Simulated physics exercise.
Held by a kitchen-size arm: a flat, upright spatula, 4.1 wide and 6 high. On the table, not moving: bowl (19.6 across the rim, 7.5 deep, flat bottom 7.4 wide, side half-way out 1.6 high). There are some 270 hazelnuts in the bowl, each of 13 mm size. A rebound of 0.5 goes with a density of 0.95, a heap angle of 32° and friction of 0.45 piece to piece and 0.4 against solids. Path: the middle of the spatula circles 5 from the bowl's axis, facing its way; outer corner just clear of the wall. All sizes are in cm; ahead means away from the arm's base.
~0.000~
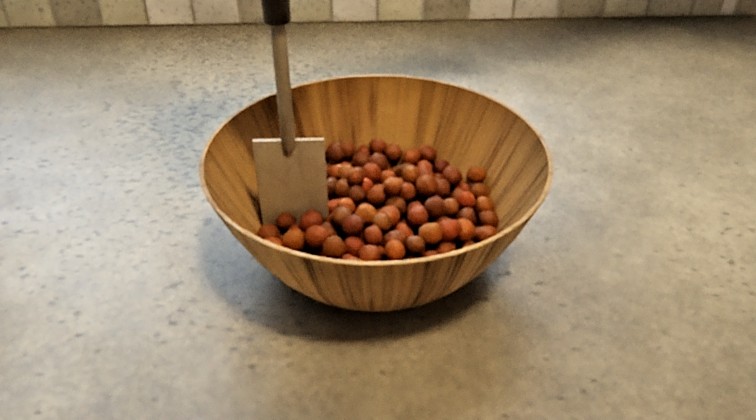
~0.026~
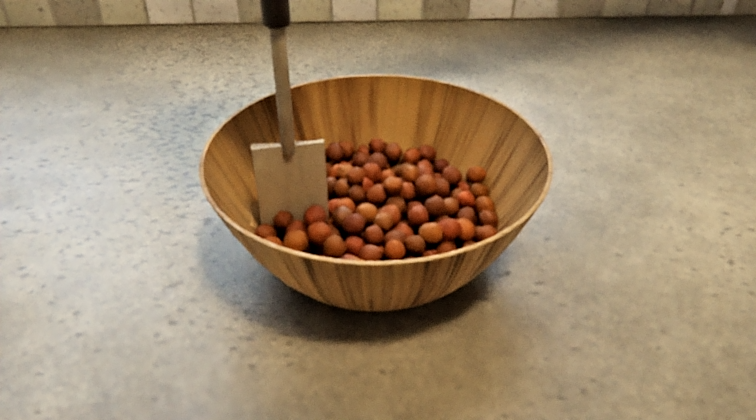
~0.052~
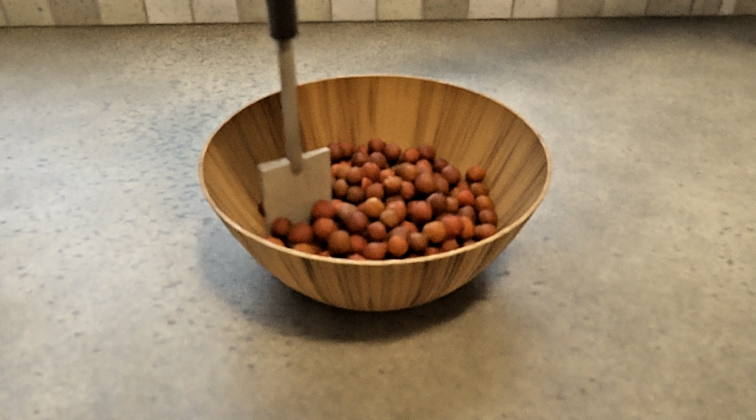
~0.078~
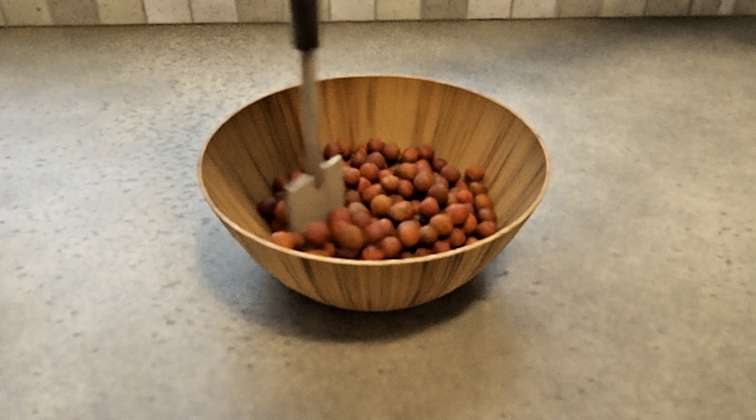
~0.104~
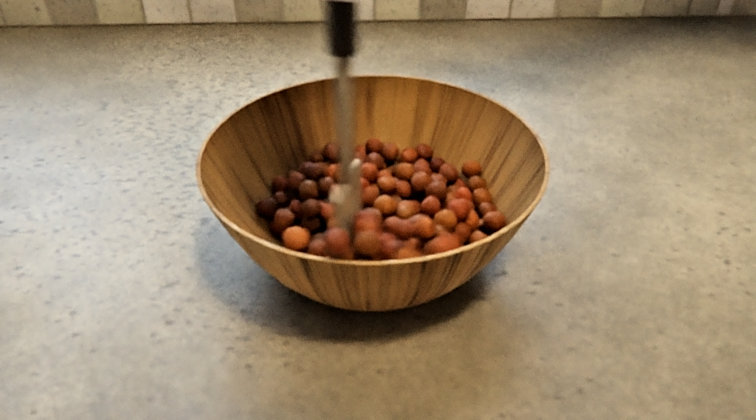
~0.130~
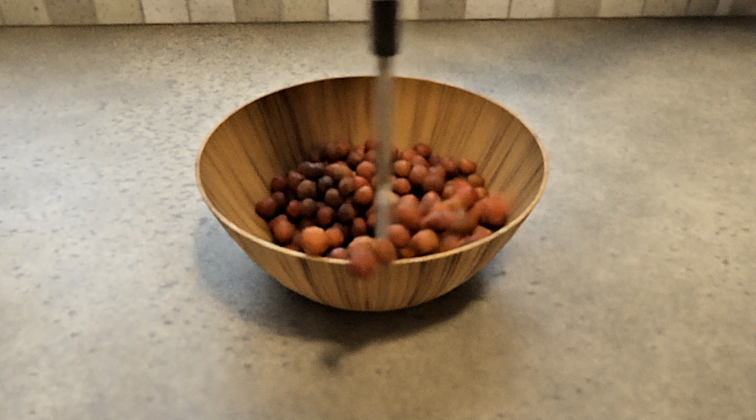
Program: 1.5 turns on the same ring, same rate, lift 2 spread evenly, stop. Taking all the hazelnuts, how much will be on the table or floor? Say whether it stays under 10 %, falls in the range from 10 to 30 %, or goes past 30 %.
The share falls from 10 to 30 %.
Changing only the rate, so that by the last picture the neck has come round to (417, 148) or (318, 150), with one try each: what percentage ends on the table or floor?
It comes to close to 30 per cent and close to 5 per cent.
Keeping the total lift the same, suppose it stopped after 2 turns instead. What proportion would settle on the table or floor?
Then some 20 per cent.
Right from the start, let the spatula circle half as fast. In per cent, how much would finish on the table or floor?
It would be near 0 per cent.
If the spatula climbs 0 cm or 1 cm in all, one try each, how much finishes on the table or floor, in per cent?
Close to 30 percent and close to 25 percent.
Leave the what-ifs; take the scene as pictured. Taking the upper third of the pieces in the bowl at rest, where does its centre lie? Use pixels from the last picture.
Roughly at pixel (389, 217).
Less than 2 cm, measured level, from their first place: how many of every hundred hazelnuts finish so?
I'd say something near 30 percent.
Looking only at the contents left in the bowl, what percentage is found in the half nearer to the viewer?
Roughly 50 percent of it.
After 0.33 s, 266° round, highest piece 11 above the table; 246 in the bowl, 10 on the table or floor, 15 in flight or on the tool.
After 0.53 s, 77° round, highest piece 11 above the table; 226 in the bowl, 37 on the table or floor, 8 in flight or on the tool.
After 0.82 s, 180° round, highest piece 6 above the table; 222 in the bowl, 49 on the table or floor.
After 1.52 s, 180° round, highest piece 6 above the table; 222 in the bowl, 49 on the table or floor.
In the end, 222 in the bowl, 49 on the table or floor. That is 18 % on the table or floor.
